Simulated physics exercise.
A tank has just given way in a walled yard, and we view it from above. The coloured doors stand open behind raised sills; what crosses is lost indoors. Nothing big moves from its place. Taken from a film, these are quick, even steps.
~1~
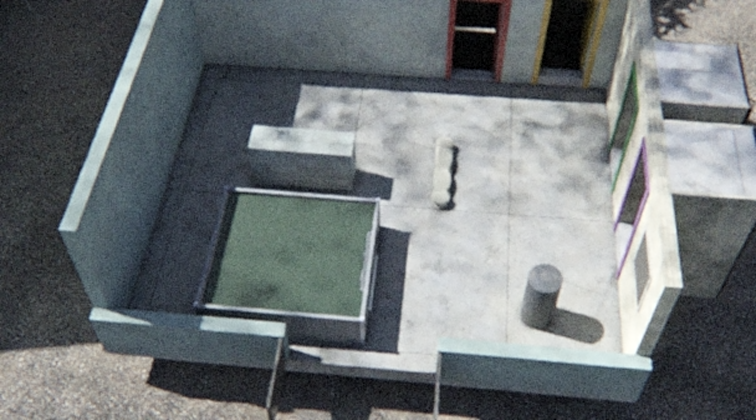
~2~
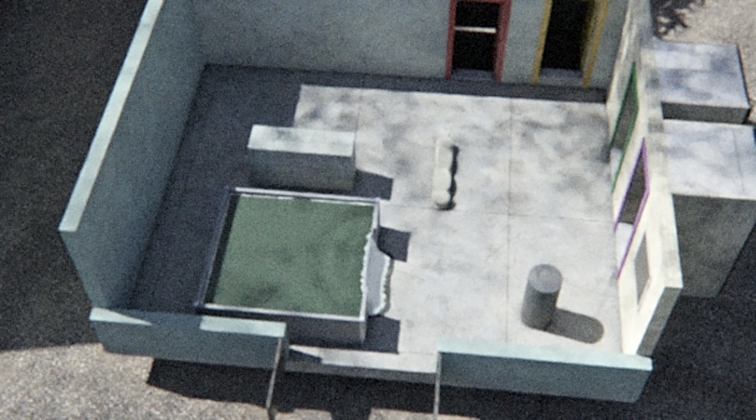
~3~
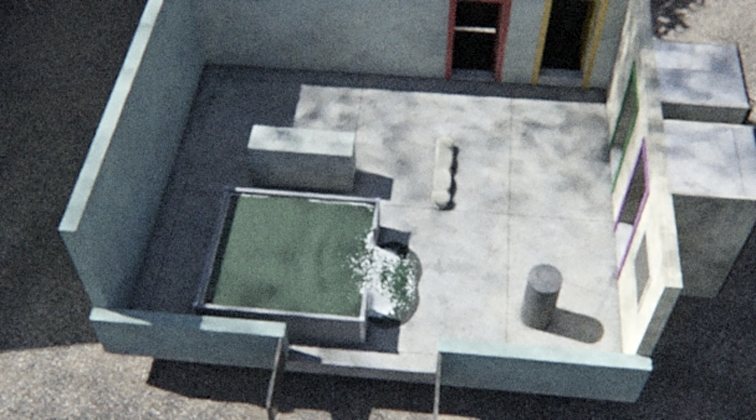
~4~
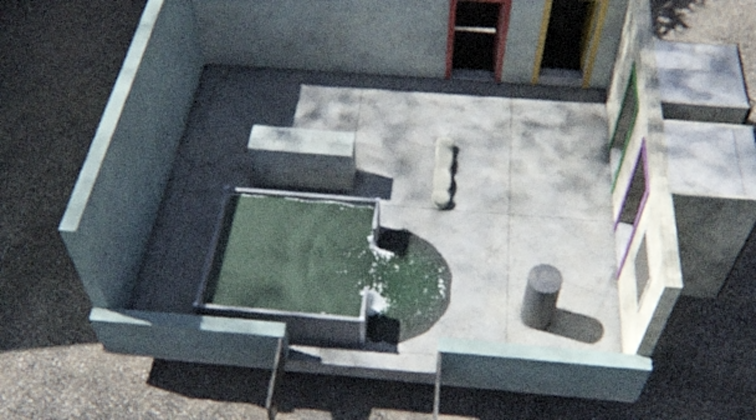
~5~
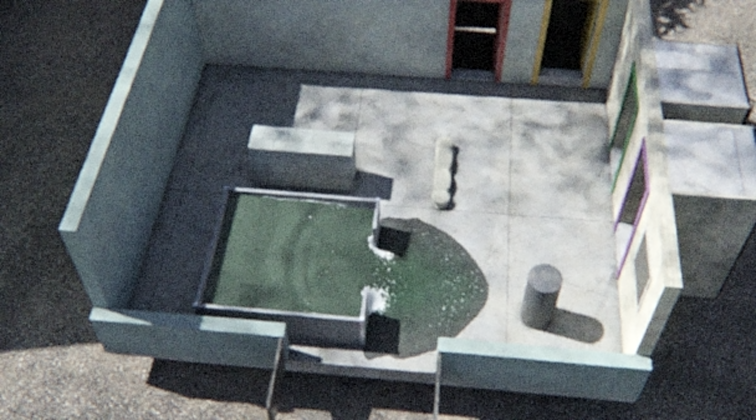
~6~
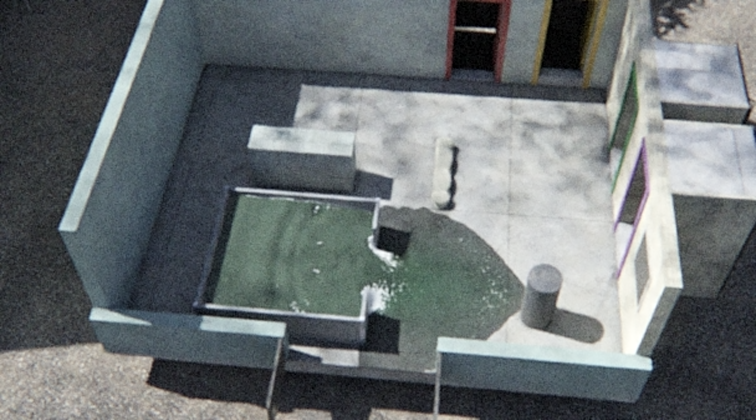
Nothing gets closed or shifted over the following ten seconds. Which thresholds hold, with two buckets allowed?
The purple door is going to allow two buckets or less, the yellow door is going to allow two buckets or less, the red door is going to allow over two buckets, the green door is going to allow two buckets or less.
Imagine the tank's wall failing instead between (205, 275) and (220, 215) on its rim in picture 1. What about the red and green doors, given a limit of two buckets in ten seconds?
Well, the red one is safe, while the green one is safe.
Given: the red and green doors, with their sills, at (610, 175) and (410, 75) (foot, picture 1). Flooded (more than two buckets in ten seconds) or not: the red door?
Logged - red door ends up higher.
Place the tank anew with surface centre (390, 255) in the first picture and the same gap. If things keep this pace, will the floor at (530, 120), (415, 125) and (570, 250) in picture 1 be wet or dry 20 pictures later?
One after the other: Reached, untouched, reached.
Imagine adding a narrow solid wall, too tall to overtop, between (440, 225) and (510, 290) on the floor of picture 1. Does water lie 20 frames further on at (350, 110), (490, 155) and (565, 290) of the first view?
Log, spots one to three: Swamped; spared; swamped.
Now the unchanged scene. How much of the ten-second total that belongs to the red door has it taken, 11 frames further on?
That share would be near 0 %.
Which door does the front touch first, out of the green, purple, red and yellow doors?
The purple one.
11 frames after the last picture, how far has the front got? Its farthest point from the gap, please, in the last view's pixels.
(605, 177).
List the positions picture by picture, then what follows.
The first frame shows still water in the water tank at (291, 253).
In the second frame, the front is at (378, 313), out from the gap at (369, 274).
In the third frame, the front is at (406, 315), out from the gap at (369, 276).
In the fourth frame, water pours out at (369, 276) and has run to (443, 306).
In the fifth frame, the front is at (483, 297), out from the gap at (369, 276).
In the sixth frame, water pours out at (369, 275) and has run to (522, 291).
A moment on, water covers 25 % of the floor; the purple door not reached, the yellow door not reached, the red door not reached, the green door not reached.
Next, water covers 30 % of the floor; the purple door wet at the sill, nothing in, the yellow door not reached, the red door not reached, the green door wet at the sill, nothing in.
Then, water covers 35 % of the floor; the purple door wet at the sill, nothing in, the yellow door wet at the sill, nothing in, the red door not reached, the green door wet at the sill, nothing in.
Later, water covers 55 % of the floor; the purple door wet at the sill, nothing in, the yellow door under two buckets in, the red door under two buckets in, the green door wet at the sill, nothing in.
In the end, water covers 80 % of the floor; the purple door wet at the sill, nothing in, the yellow door under two buckets in, the red door far over two buckets in, the green door wet at the sill, nothing in.
